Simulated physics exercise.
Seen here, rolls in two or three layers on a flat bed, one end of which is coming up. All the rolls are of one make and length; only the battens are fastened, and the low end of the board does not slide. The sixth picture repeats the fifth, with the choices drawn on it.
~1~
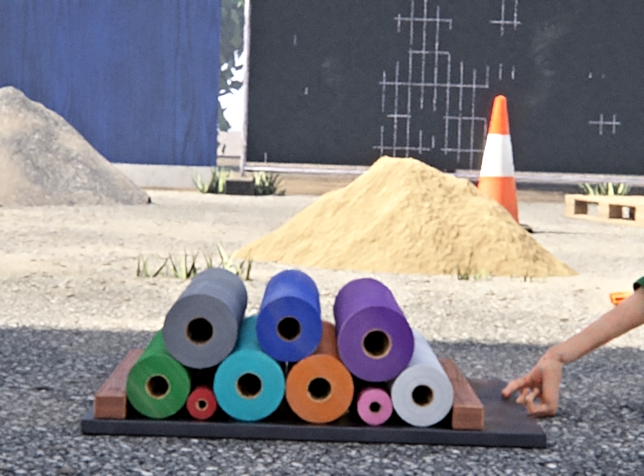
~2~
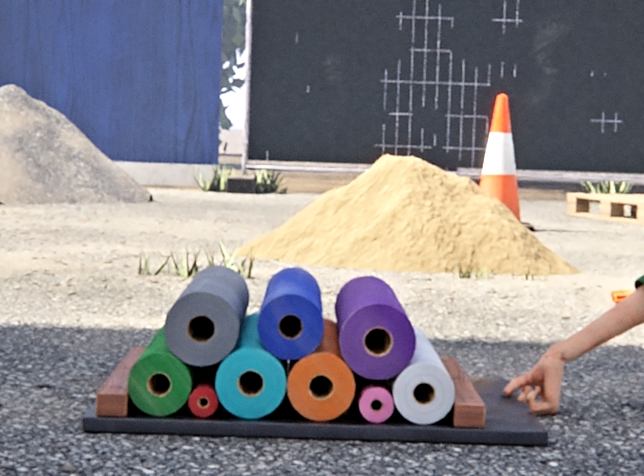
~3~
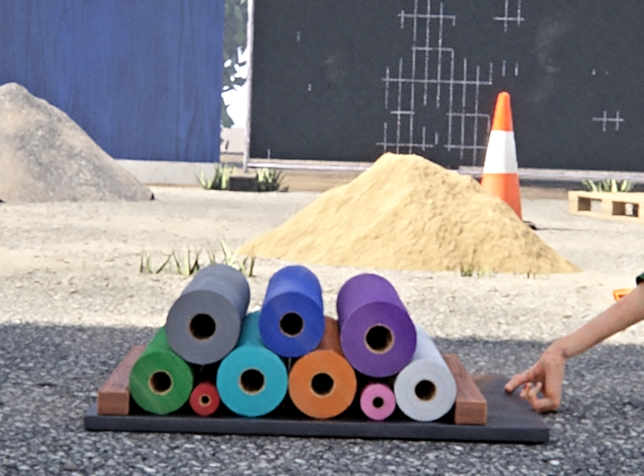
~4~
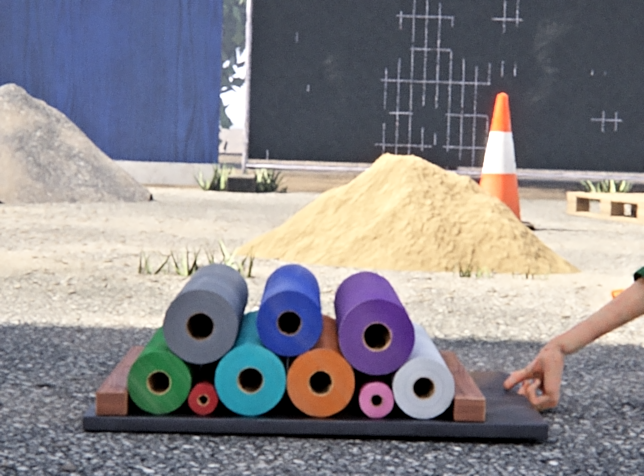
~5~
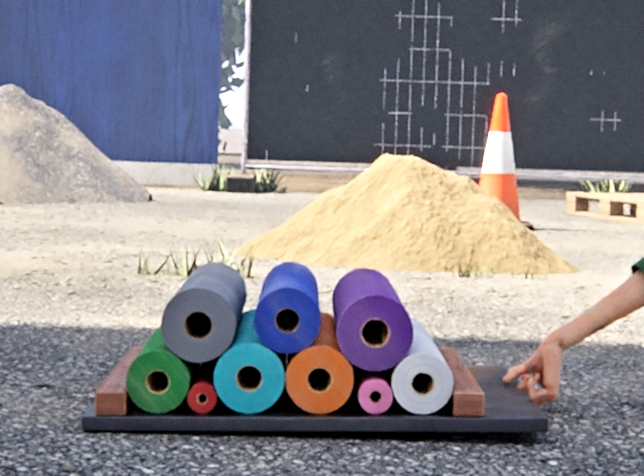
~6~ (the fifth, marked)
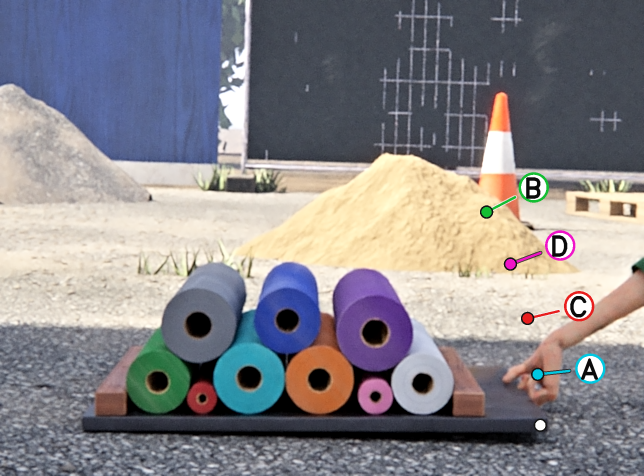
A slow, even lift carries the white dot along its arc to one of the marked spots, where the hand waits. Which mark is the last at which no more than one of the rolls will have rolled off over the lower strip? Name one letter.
Lift it to B and no more.
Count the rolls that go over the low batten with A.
It comes to none.
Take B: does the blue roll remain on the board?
Yes, with B.
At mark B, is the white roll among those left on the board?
The white roll: Yes.
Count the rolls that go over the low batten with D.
The count is none.
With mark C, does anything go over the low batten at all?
No, at C.
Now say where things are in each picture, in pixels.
In the first picture, purple roll (377, 343); grey roll (200, 331); blue roll (289, 328).
In the second picture, blue roll (290, 326); board (315, 391).
In the third picture, board (317, 388); pink roll (378, 403); white roll (425, 390); blue roll (291, 324).
In the fourth picture, board (316, 387); green roll (159, 383); red roll (203, 400).
In the fifth picture, board (315, 385); green roll (158, 382); red roll (202, 399).
On the copy, A at (538, 374); B at (486, 212); C at (527, 318); D at (510, 264); the white dot at (540, 426).
On B. First, board at 17°.
Then, board at 29°.
Finally, board at 29°, none over the low batten.
By contrast, A none over the low batten; C none over the low batten; D none over the low batten.
